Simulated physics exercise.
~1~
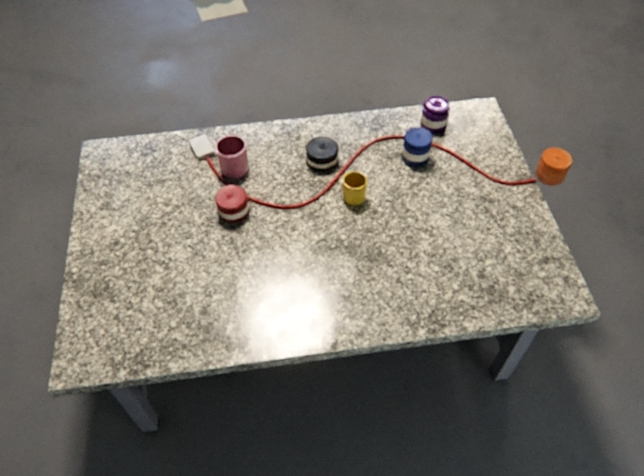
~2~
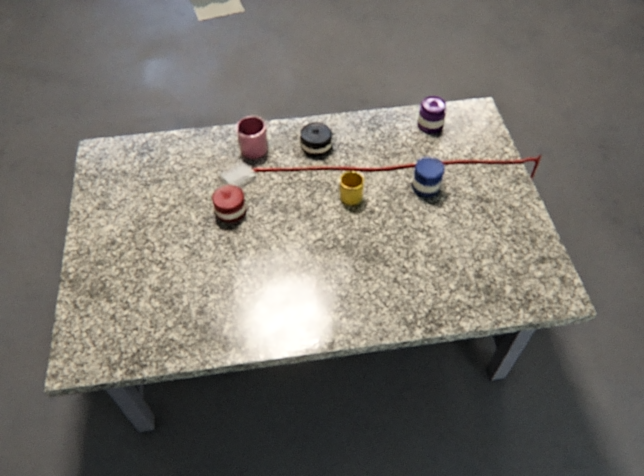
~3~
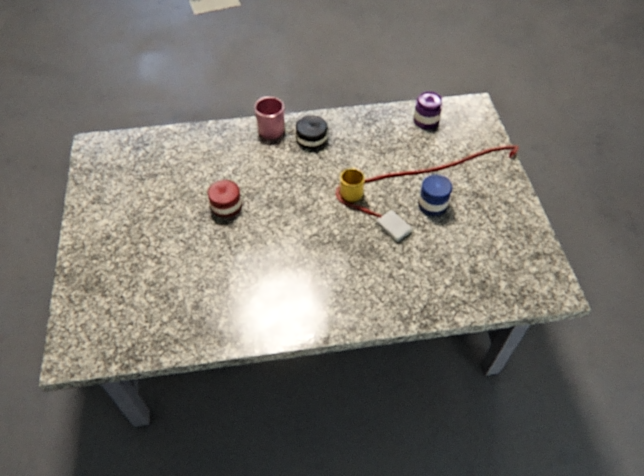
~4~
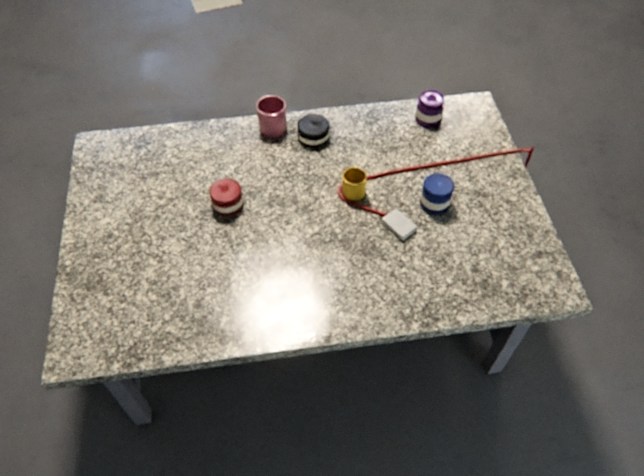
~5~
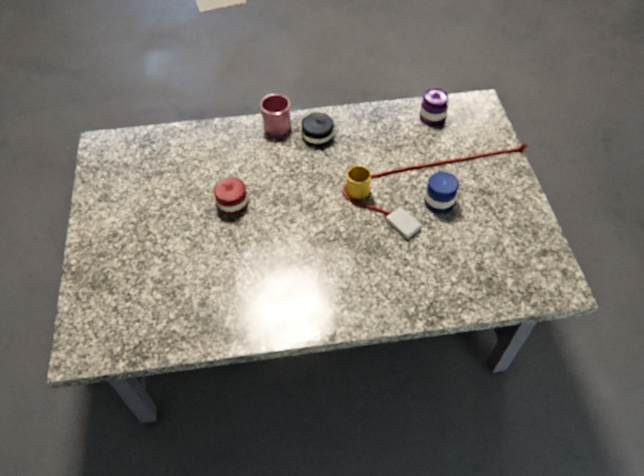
On a speckled table, a red cable drags a white phone right, shifting nearby objects.
